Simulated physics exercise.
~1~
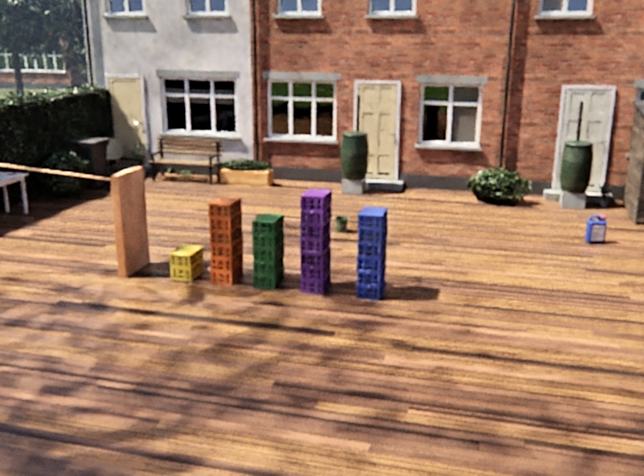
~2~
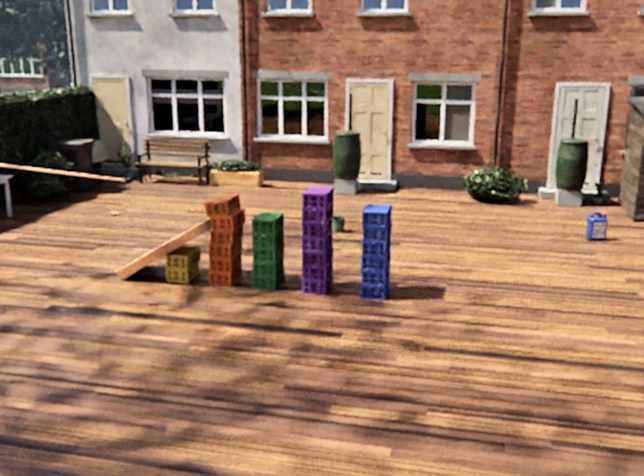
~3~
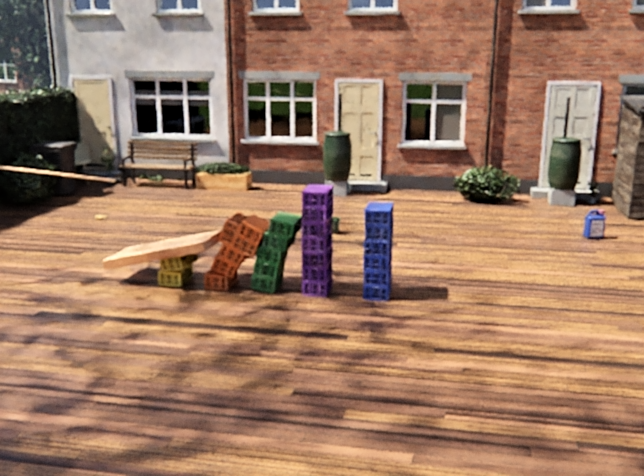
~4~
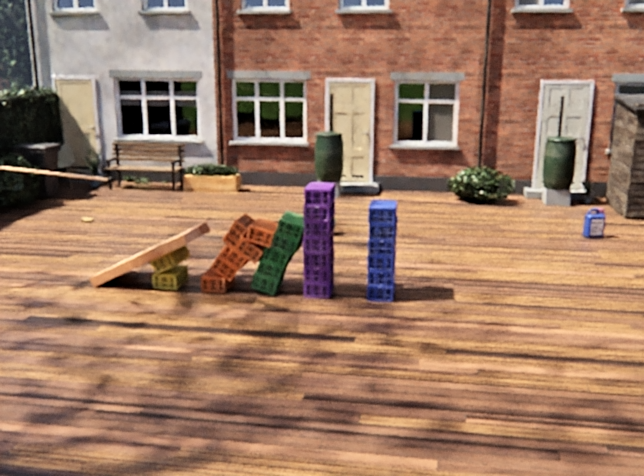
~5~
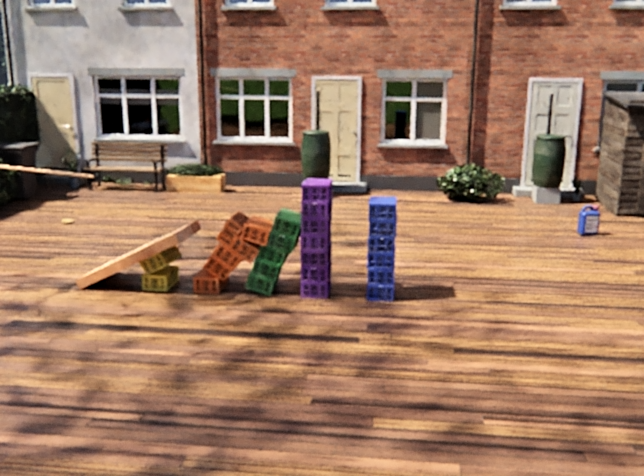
The clip opens on a sunlit wooden deck before brick houses, where a board stands upright at the left of a row of yellow, orange, green, purple and blue crate stacks. The board tips to the right over the low yellow stack and strikes the orange one, whose upper crates begin to lean. The orange stack then buckles rightward into the green stack, which tilts toward the purple. The board settles slanting across the skewed yellow crates. At the end, orange is slumped against leaning green, while purple and blue still stand.
